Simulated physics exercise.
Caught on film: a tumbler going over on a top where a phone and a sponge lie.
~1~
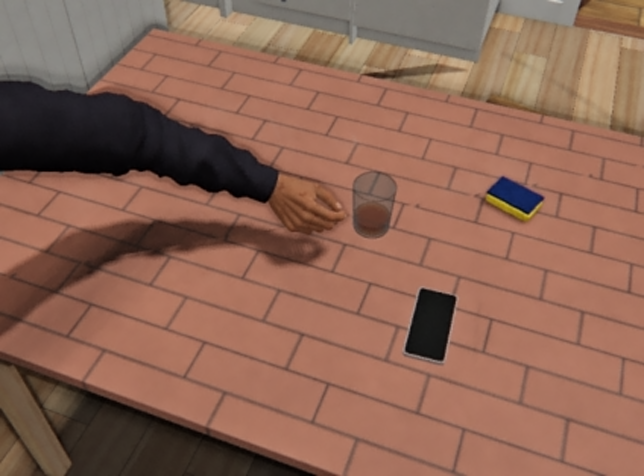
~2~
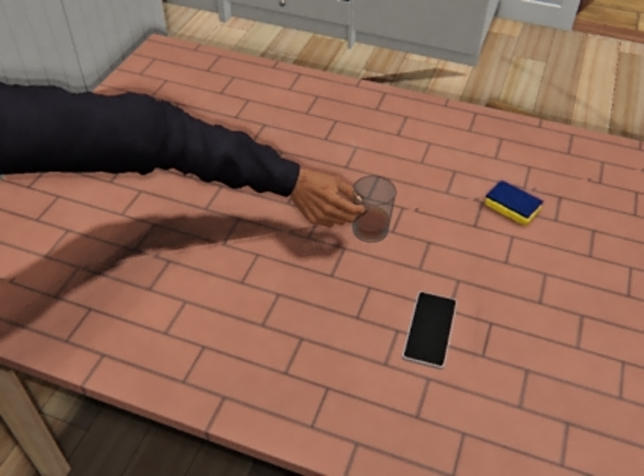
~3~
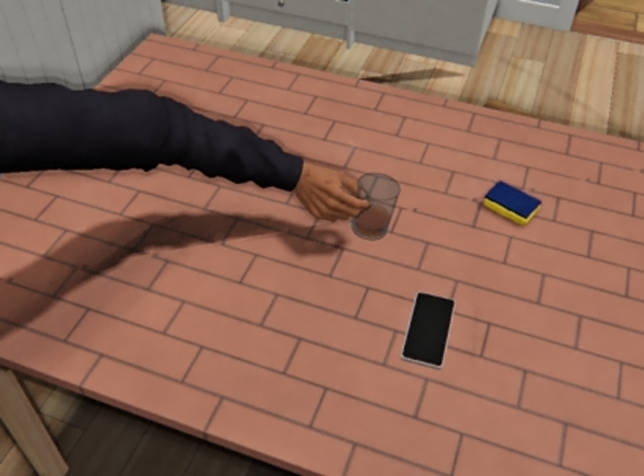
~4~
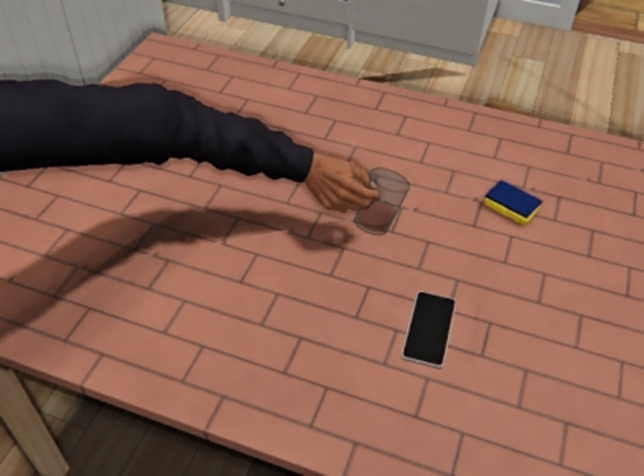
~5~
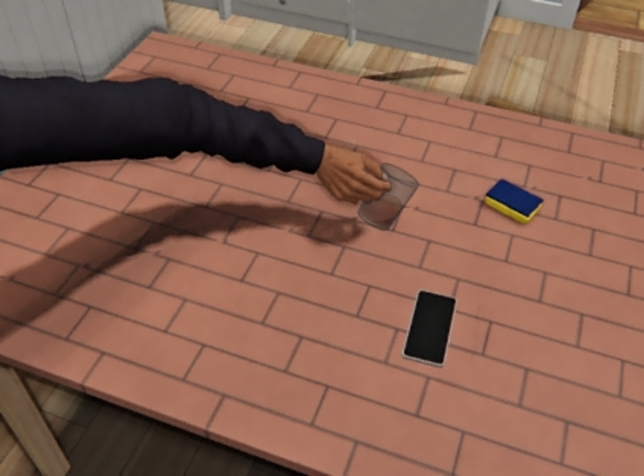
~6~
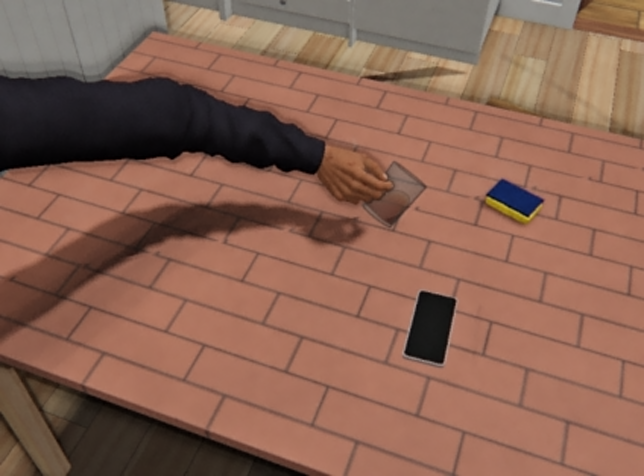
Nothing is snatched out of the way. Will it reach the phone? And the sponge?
The phone remains untouched; the sponge ends up in the puddle.
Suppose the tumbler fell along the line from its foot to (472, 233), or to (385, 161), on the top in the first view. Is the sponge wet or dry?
In the first try it is reached; in the second it escapes.
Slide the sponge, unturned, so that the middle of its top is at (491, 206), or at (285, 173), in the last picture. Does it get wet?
In the first try it ends up in the puddle; in the second it stays dry.
Shortly, the puddle covers about as much as a plate; the phone is still dry; the sponge is soaking at its edge.
At the finish, the puddle covers about as much as a plate; the phone is still dry; the sponge is soaking at its edge.
